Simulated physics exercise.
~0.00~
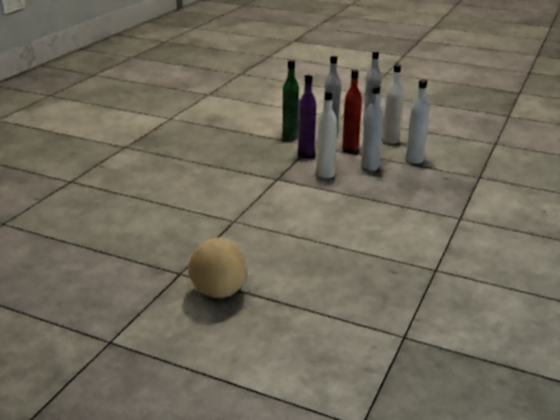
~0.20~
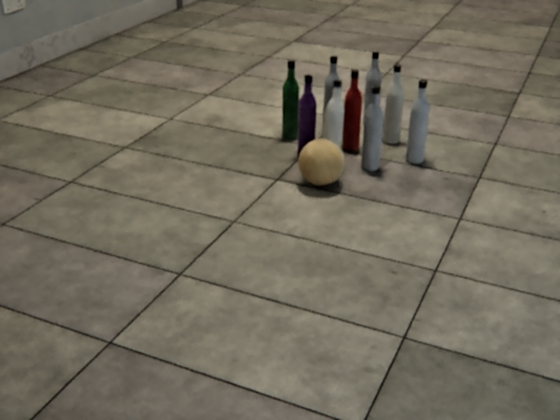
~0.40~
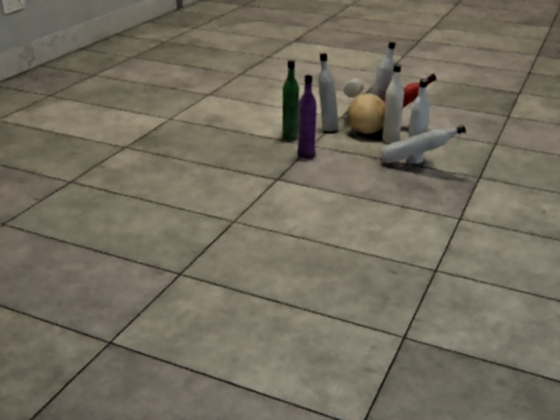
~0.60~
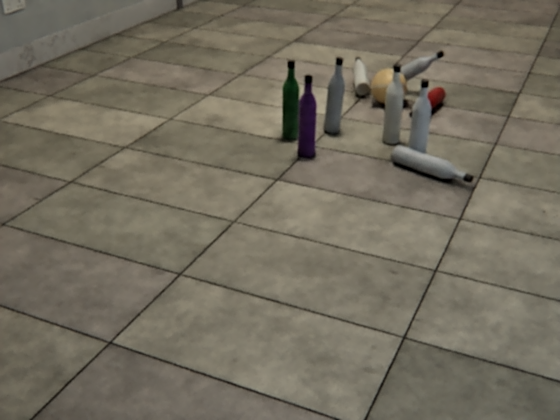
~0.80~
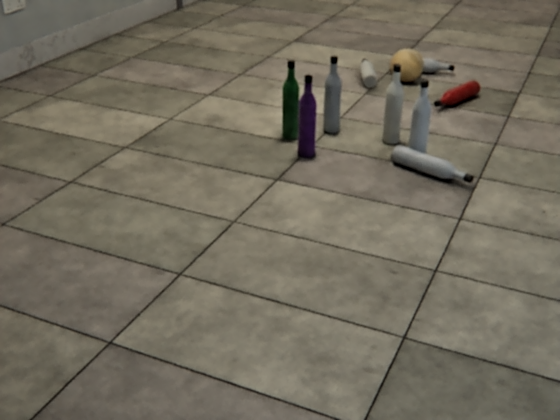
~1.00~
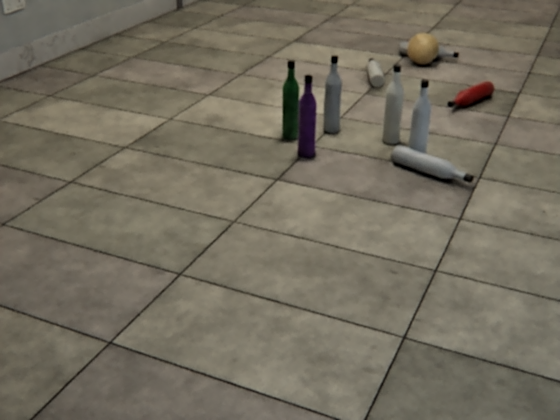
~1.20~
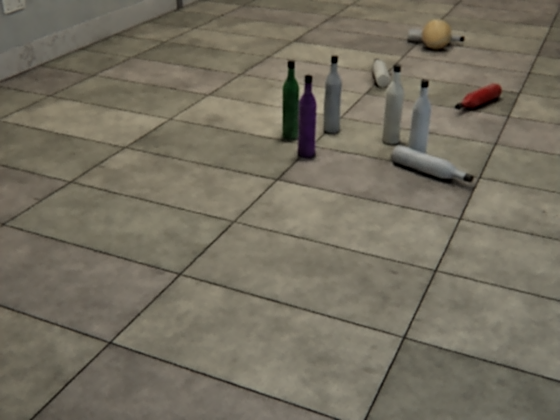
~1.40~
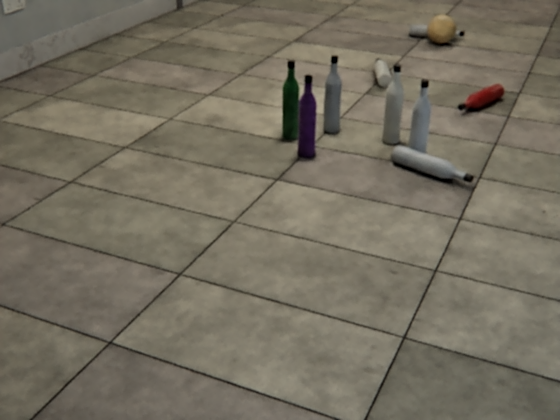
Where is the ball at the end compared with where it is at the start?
At the start the ball is alone on the near side of the bottles, left of the group. By the end it is at the far upper right, behind the standing bottles and next to a fallen pale one.
